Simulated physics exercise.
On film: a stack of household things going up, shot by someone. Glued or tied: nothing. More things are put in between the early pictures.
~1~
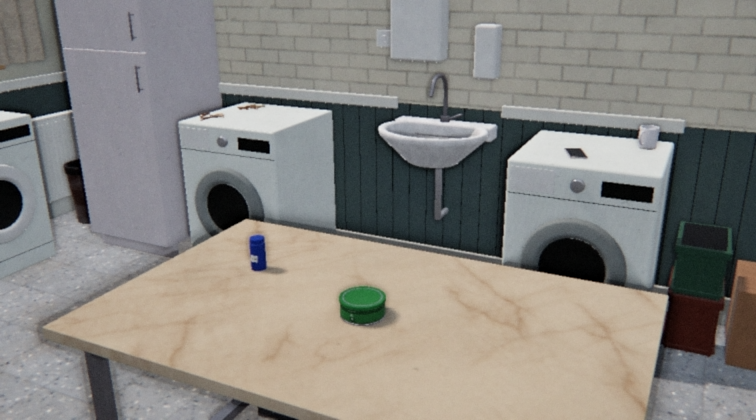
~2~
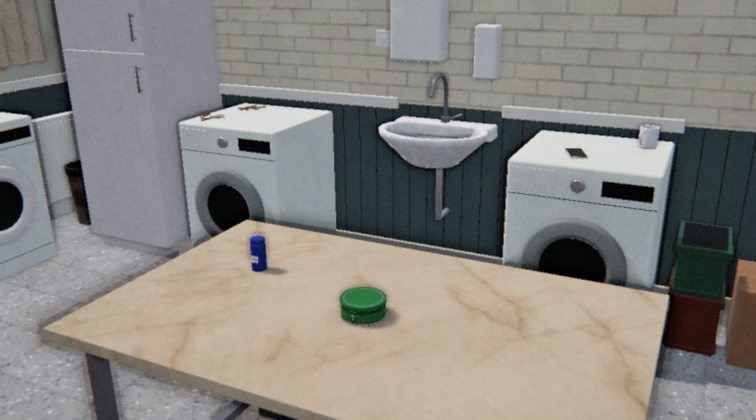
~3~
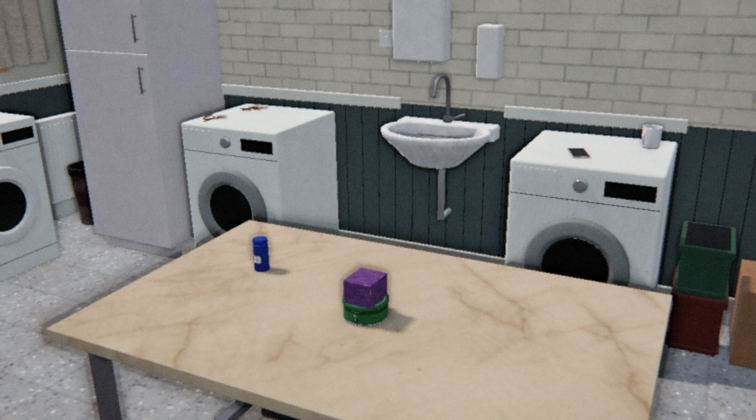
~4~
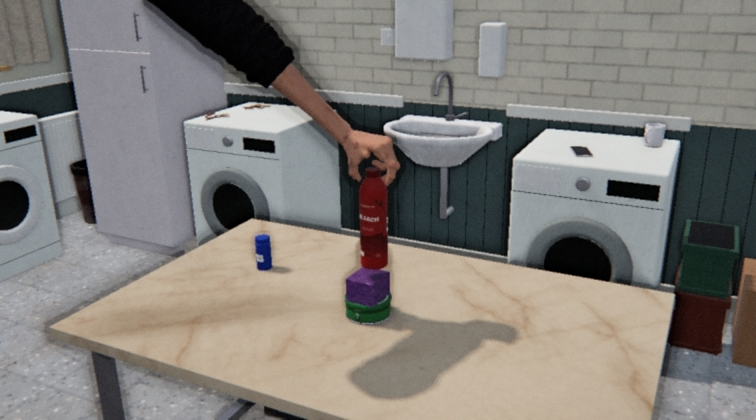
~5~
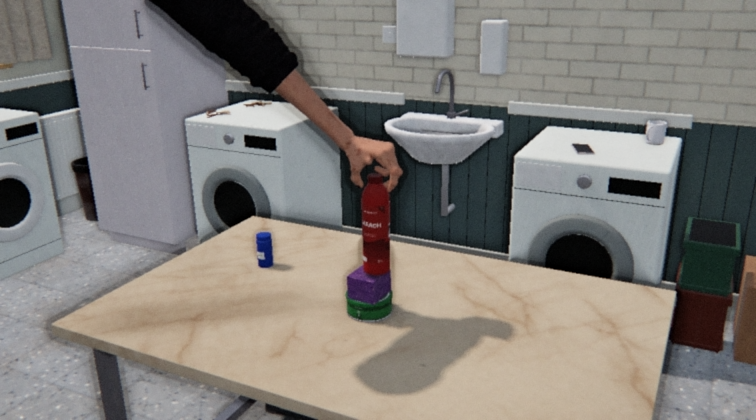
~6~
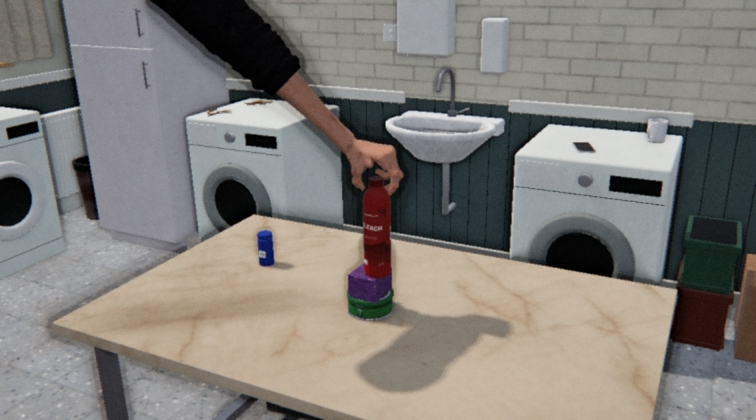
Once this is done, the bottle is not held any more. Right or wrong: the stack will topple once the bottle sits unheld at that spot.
Wrong.
Then, 0.30 s after the last picture, nothing has stirred.
Then, 0.70 s after the last picture, red bottle resting near (377, 227).
At rest, all 4 in place. Seen from the same camera at the end, red bottle near (377, 227). The pile holds.
